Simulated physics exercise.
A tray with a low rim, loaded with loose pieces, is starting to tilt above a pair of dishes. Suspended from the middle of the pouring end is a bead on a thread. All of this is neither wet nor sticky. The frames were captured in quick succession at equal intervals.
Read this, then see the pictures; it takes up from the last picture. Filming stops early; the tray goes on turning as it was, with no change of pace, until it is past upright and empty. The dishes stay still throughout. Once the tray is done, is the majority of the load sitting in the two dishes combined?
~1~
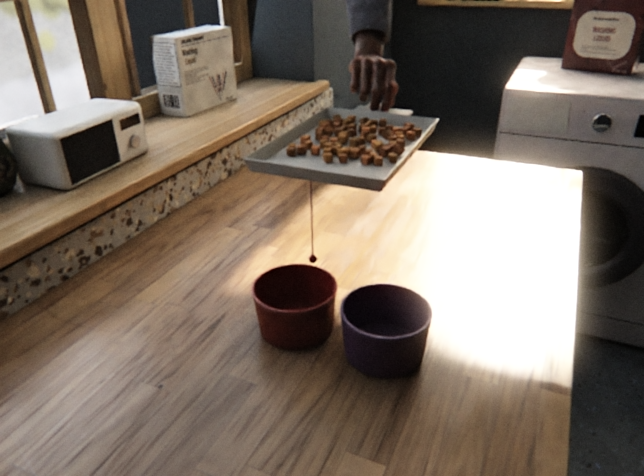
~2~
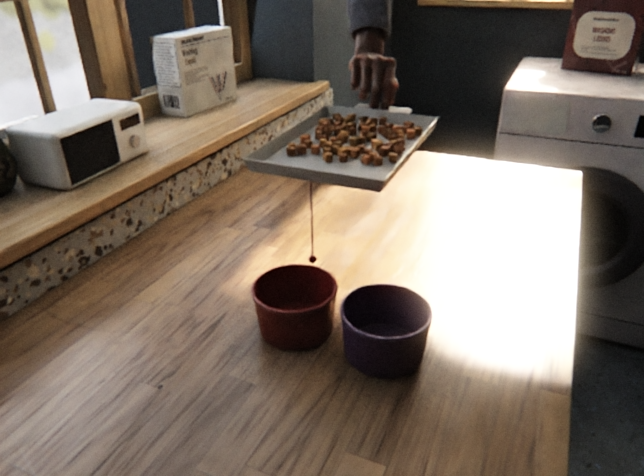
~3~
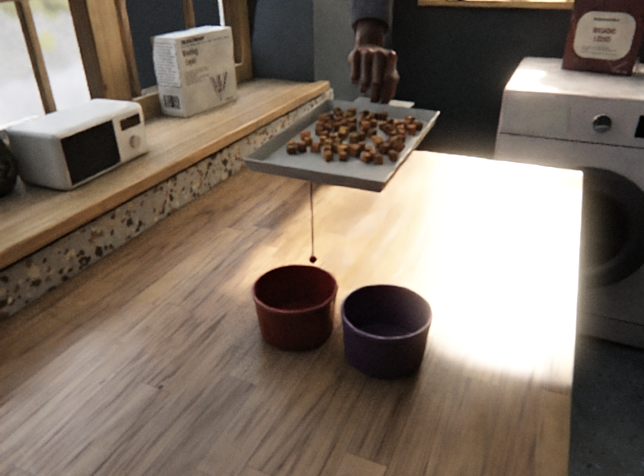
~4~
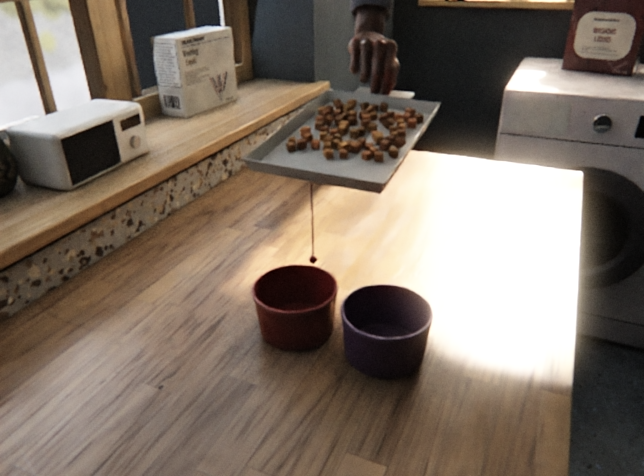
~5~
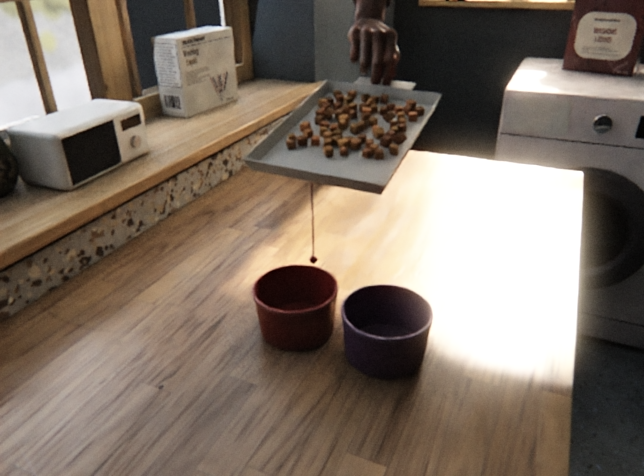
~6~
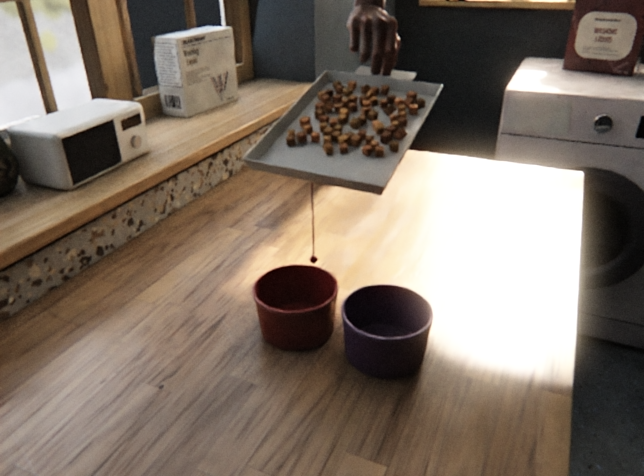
Looks like most of the load ends up caught, you see.
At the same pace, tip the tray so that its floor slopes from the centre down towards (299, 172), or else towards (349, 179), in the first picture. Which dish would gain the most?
Record: Try 1, the dish at the left; try 2, the dish at the right.
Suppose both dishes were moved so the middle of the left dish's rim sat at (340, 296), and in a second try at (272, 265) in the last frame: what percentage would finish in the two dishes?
Respectively 70 % and 50 %.
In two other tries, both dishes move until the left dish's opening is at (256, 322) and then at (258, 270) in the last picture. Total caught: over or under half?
In the first position a minority, in the second a majority.
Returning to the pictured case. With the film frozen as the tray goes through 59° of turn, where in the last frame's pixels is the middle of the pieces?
Close to (338, 159).
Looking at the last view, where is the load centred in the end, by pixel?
It settles centred around (321, 329).
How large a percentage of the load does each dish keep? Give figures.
The left dish holds 50 % and the right dish holds 40 %.
Just after the last frame, tray tipped steeply; almost all on the tray; just a few in the right dish; about a tenth in the air.
A moment on, tray tipped right over; the larger part on the tray; about a tenth in the right dish; just a few in the left dish; about a tenth outside both; about a tenth in the air.
Further on, tray tipped past a quarter turn; roughly a third in the right dish; roughly half in the left dish; about a tenth outside both.
When it is over, tray tipped past a quarter turn; roughly a third in the right dish; roughly half in the left dish; about a tenth outside both.
